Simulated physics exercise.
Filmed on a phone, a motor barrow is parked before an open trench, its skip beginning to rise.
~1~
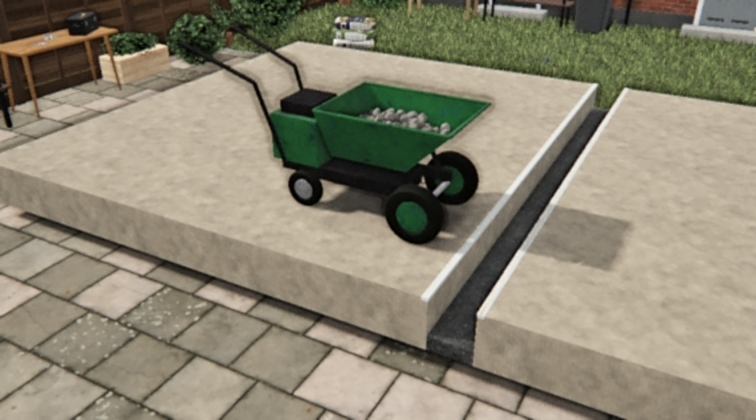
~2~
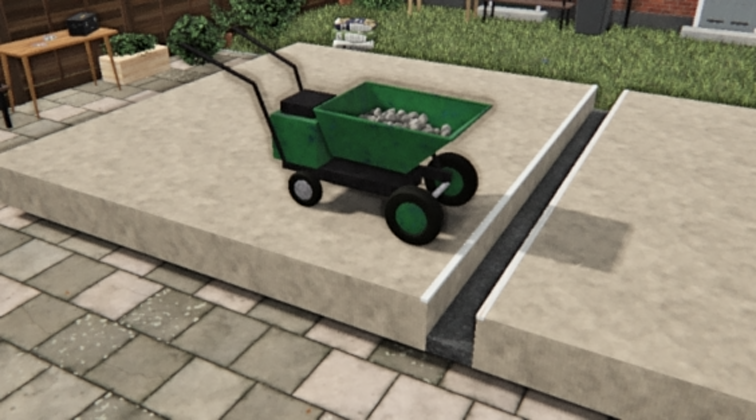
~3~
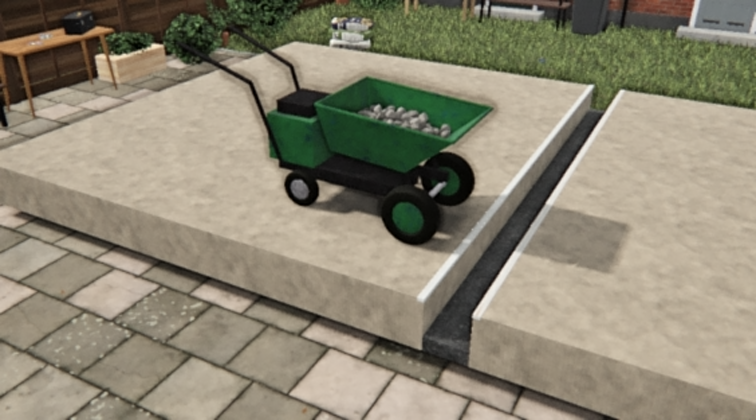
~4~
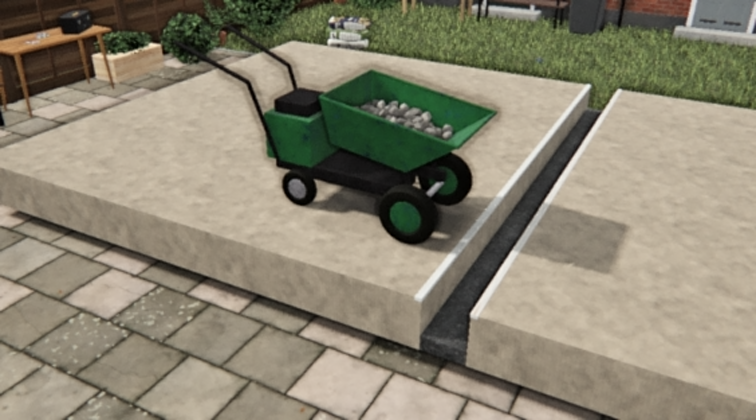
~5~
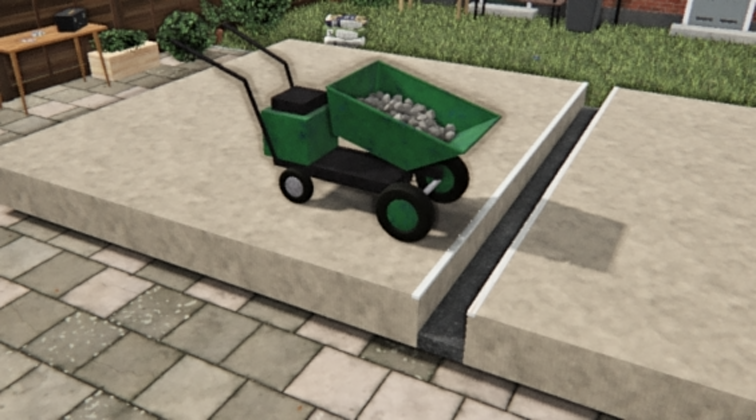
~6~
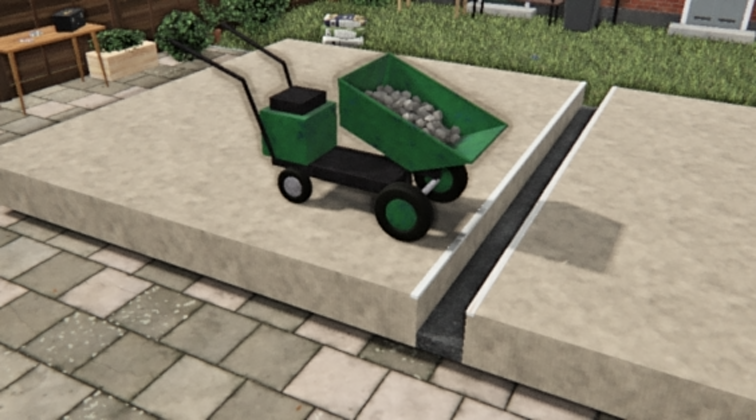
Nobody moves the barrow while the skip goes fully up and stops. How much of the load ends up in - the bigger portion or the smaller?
The smaller portion ends up in.
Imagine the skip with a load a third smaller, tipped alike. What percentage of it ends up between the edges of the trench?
I'd say close to 0 per cent of it.
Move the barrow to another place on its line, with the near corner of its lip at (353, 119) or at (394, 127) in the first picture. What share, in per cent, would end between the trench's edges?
About 30 per cent, then about 90 per cent.
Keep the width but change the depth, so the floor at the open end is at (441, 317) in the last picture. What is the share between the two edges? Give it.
About 0 %.
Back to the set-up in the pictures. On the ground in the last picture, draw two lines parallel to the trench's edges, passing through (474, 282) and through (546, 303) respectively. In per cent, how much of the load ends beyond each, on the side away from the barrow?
The first comes to 70 per cent, the second to 20 per cent.
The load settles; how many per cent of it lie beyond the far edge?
Near 70 in every hundred.
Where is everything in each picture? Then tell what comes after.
Lip of the skip (450, 138), level; top of the load (397, 126), broken stones; first edge of the trench (445, 272); far edge (499, 288), the trench under half as wide as the skip, and about as deep as wide, in the first picture.
Lip of the skip (452, 140), tipped barely; top of the load (398, 127), in the second picture.
Lip of the skip (453, 143), tipped barely; top of the load (387, 124), in the third picture.
Lip of the skip (458, 147), tipped a little; top of the load (377, 116), in the fourth picture.
Lip of the skip (463, 153), tipped clearly; top of the load (382, 110), in the fifth picture.
Lip of the skip (471, 163), tipped clearly; top of the load (380, 103); first edge of the trench (434, 270); far edge (488, 285), in the sixth picture.
Just after the last frame, skip tipped steeply; every one in the skip.
A moment on, skip tipped right over; roughly half in the skip; just a few in or heaped over the trench; roughly half beyond it.
Further on, skip tipped right over; roughly a quarter in the skip; just a few in or heaped over the trench; roughly two thirds beyond it.
When it is over, skip tipped right over; roughly a quarter in the skip; just a few in or heaped over the trench; roughly two thirds beyond it.
